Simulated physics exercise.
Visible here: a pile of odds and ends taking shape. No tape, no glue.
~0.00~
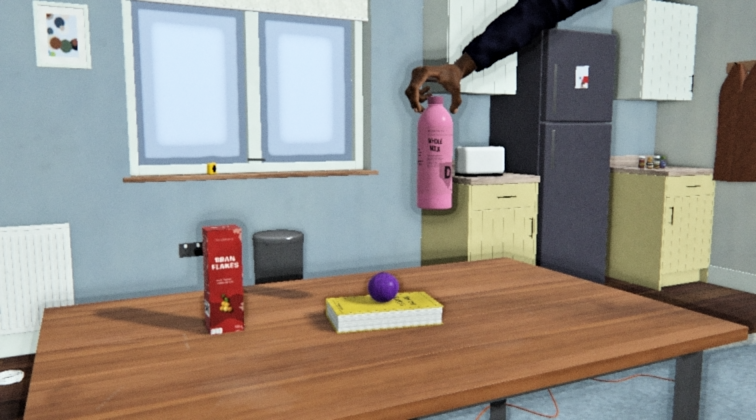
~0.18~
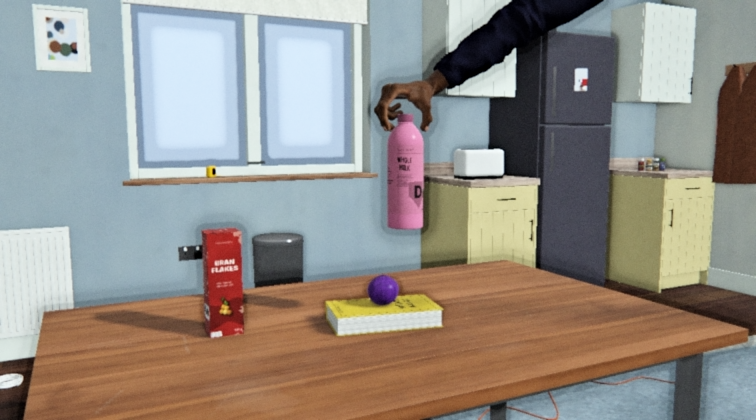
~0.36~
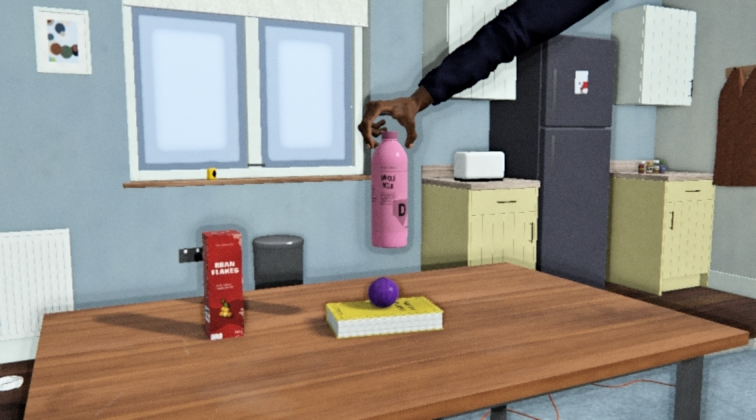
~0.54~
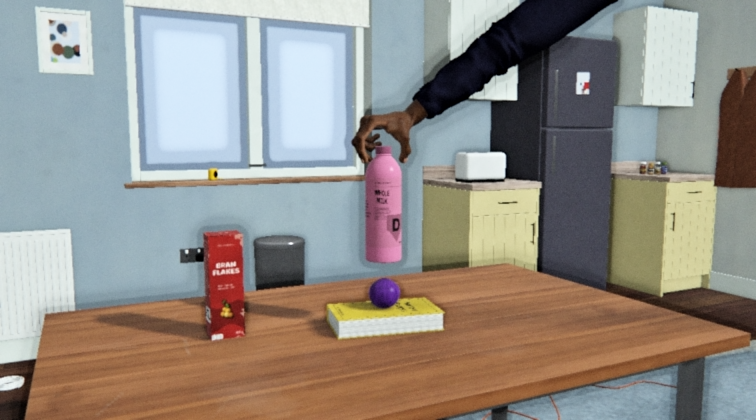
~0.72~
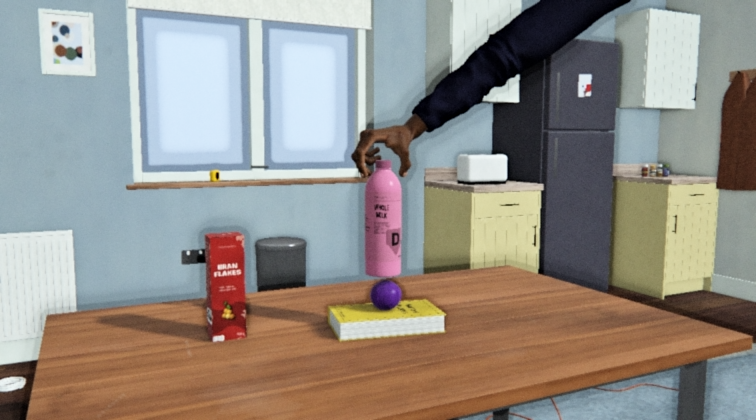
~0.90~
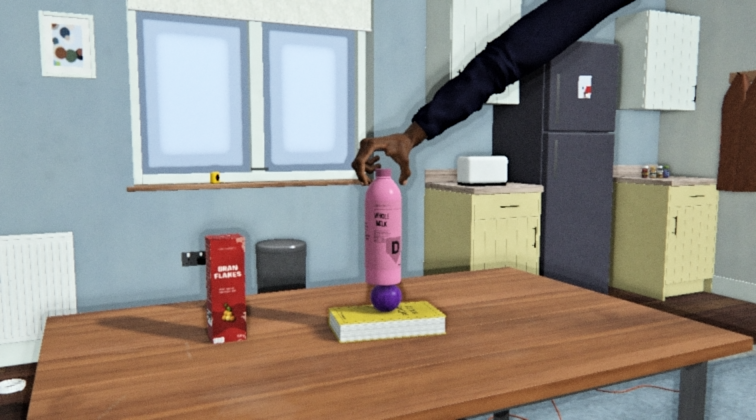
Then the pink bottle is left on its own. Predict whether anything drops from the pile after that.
Something drops.
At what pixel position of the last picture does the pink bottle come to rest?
Look near (291, 311) in the final picture.
Around 1.40 s, pink bottle rocked 42° from its first pose near (352, 240).
Around 1.50 s, pink bottle now fallen.
Around 1.70 s, things are still on the move.
Around 2.50 s, as before.
Finally (4.0 s), fallen, pink bottle; the other 3 still in place. Final places as the last picture's camera would see them, pink bottle near (291, 311). The pile comes apart.
